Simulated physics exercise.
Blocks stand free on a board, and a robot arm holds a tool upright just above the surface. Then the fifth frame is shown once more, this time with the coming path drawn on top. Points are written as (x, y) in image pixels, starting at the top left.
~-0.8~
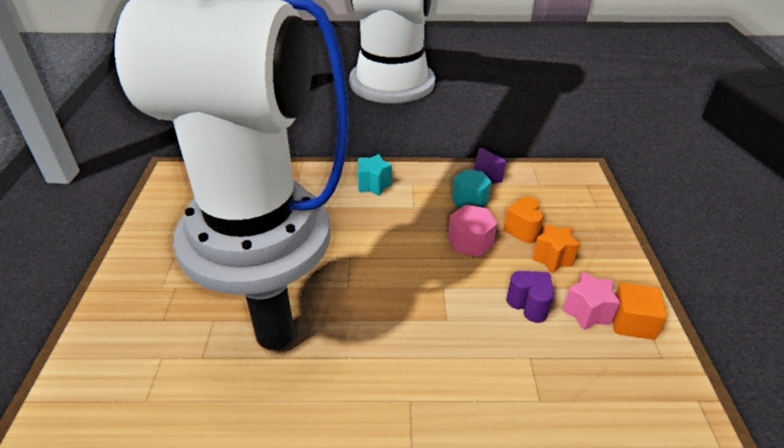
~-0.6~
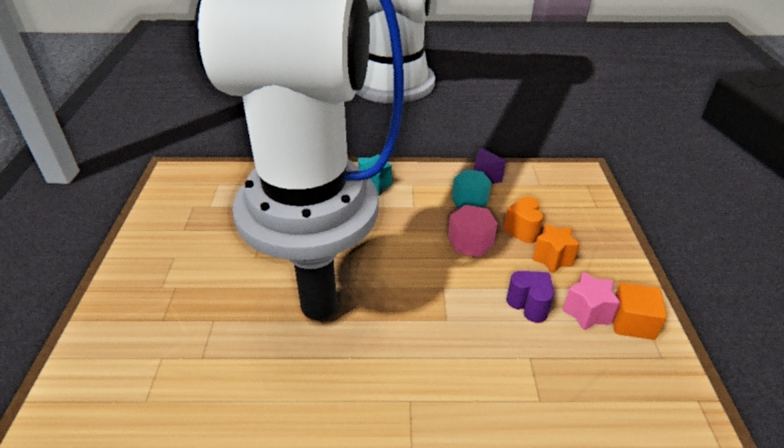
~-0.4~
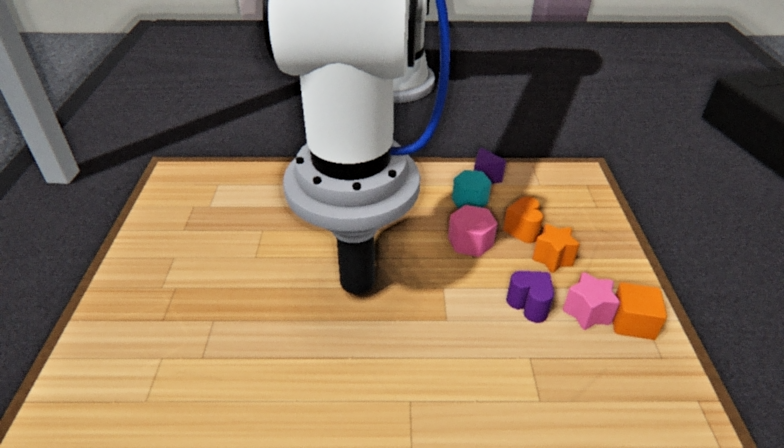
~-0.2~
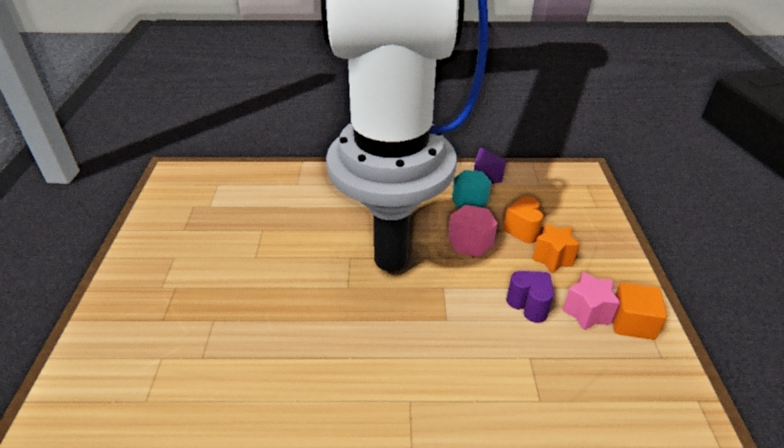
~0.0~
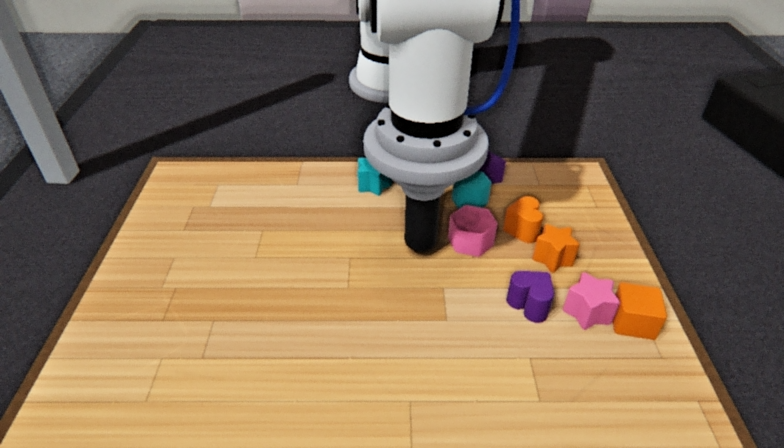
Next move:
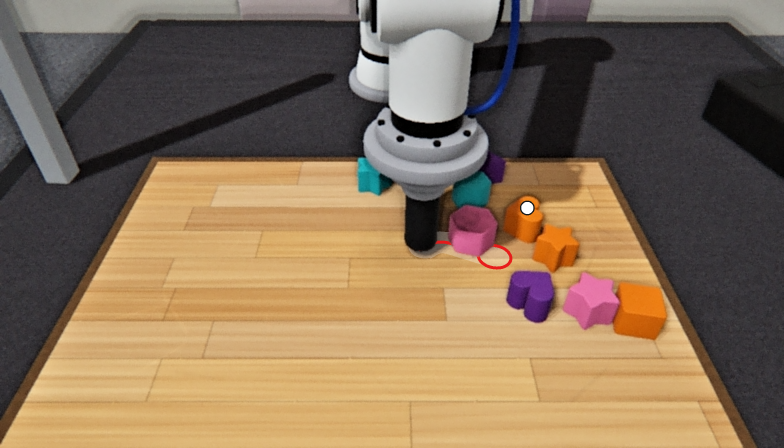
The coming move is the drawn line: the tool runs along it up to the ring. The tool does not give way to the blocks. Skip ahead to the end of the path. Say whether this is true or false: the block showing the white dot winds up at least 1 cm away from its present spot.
True
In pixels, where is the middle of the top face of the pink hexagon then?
The centre of its top face lies at (529, 220).
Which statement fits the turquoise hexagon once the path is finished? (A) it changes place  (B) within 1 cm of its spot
The answer is B.
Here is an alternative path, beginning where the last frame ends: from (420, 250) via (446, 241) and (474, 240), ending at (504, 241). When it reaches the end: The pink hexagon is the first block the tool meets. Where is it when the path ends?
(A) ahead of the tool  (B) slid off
A.
Path on the board, from (420, 250) over (443, 242) and (468, 249) to (494, 257); the dot is on the orange heart-shaped block.
On the path given first. Halfway along, tool at (457, 237); pink hexagon at (496, 220).
At the end, tool at (496, 249); turquoise hexagon in place; pink hexagon at (529, 220), turned 40° anticlockwise; orange heart-shaped block at (544, 202); purple heart-shaped block in place; orange star block at (563, 236), turned 10° clockwise.
